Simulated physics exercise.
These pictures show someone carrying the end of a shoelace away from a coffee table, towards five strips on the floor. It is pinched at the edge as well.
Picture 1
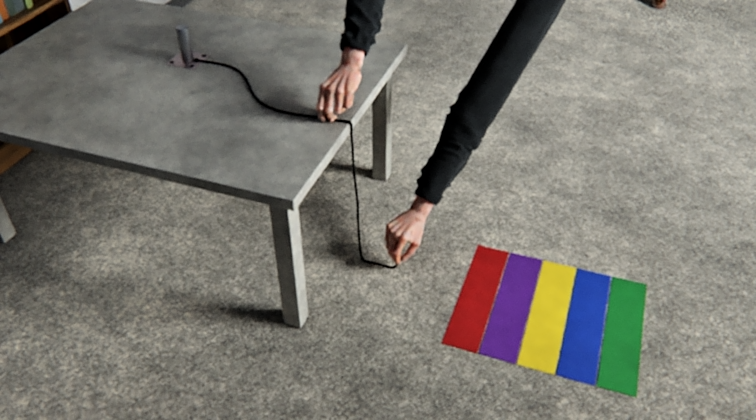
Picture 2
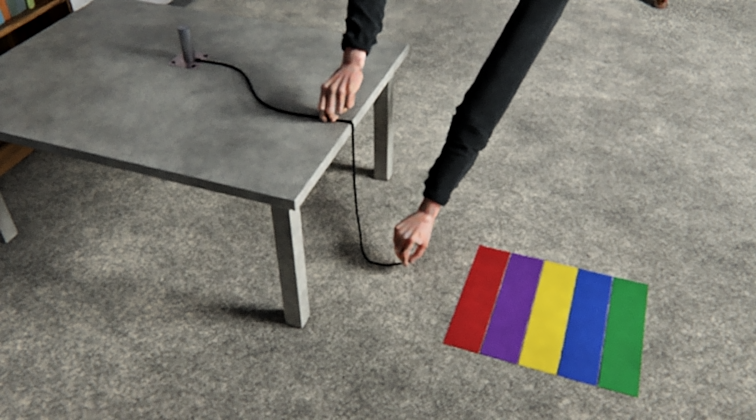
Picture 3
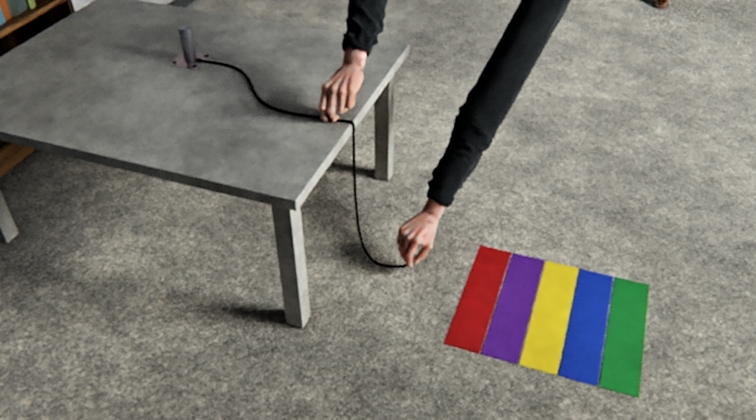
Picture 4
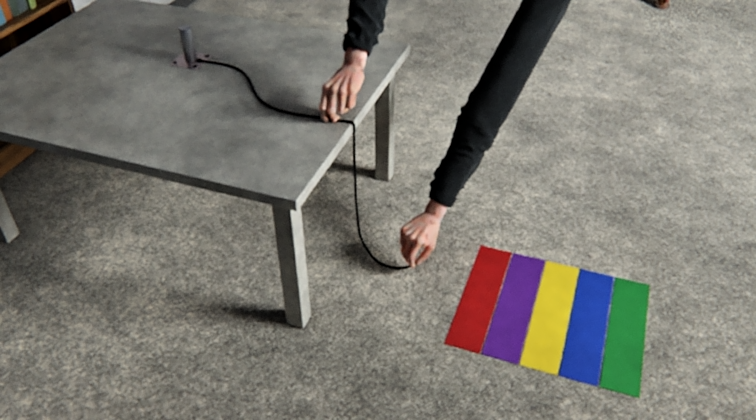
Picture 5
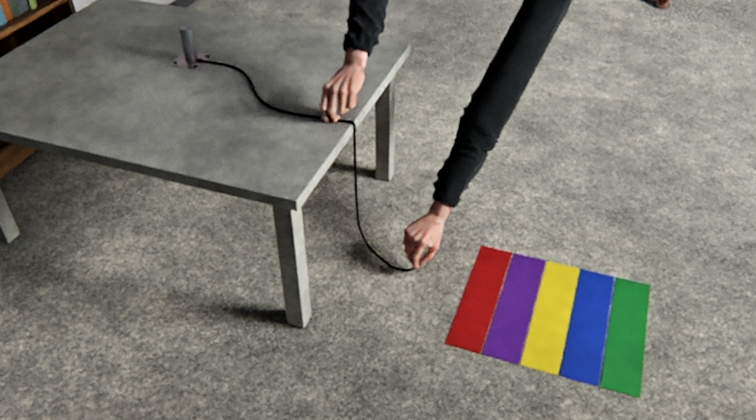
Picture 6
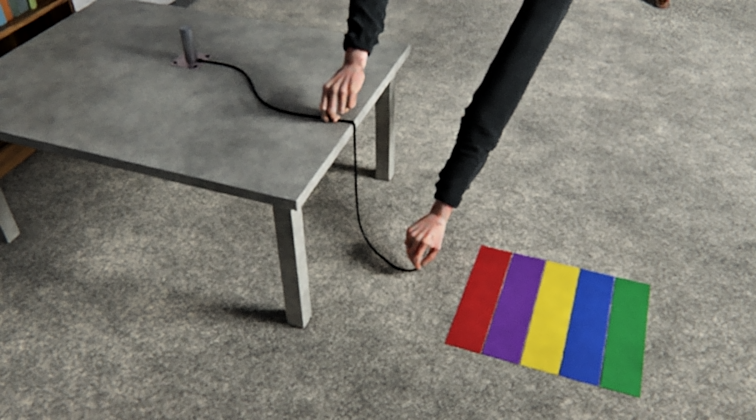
The clip opens on a black cord running across a gray table and over its edge, one hand pinching it there while another holds its end low, left of red, purple, yellow, blue and green strips. The lower hand moves the end slightly right, toward the red strip, while the upper hand stays put.
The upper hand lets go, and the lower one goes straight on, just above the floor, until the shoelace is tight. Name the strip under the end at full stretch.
Over purple.
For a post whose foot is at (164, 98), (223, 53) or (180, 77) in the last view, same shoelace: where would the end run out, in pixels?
In that order: (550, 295), (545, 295) and (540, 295).
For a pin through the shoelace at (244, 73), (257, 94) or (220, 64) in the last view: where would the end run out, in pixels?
The places are (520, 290), (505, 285) and (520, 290).
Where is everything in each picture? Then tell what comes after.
The first frame shows end (401, 260); red (466, 328); purple (503, 338); yellow (540, 348); blue (579, 359); green (619, 370).
The second frame shows end (408, 262); shoelace through (224, 64) (253, 91) (298, 115) (353, 140) (356, 198) (362, 250).
The third frame shows end (413, 263).
The fourth frame shows end (415, 264); shoelace through (225, 65) (254, 91) (300, 115) (354, 140) (356, 198) (367, 250).
The fifth frame shows end (419, 265).
The sixth frame shows end (421, 265); shoelace through (225, 65) (255, 91) (300, 115) (354, 140) (357, 198) (374, 250).
Soon after, end near (467, 276); over red.
After that, end near (500, 285); over red.
At the stop, end near (521, 290); over purple. The end stops over the purple strip.
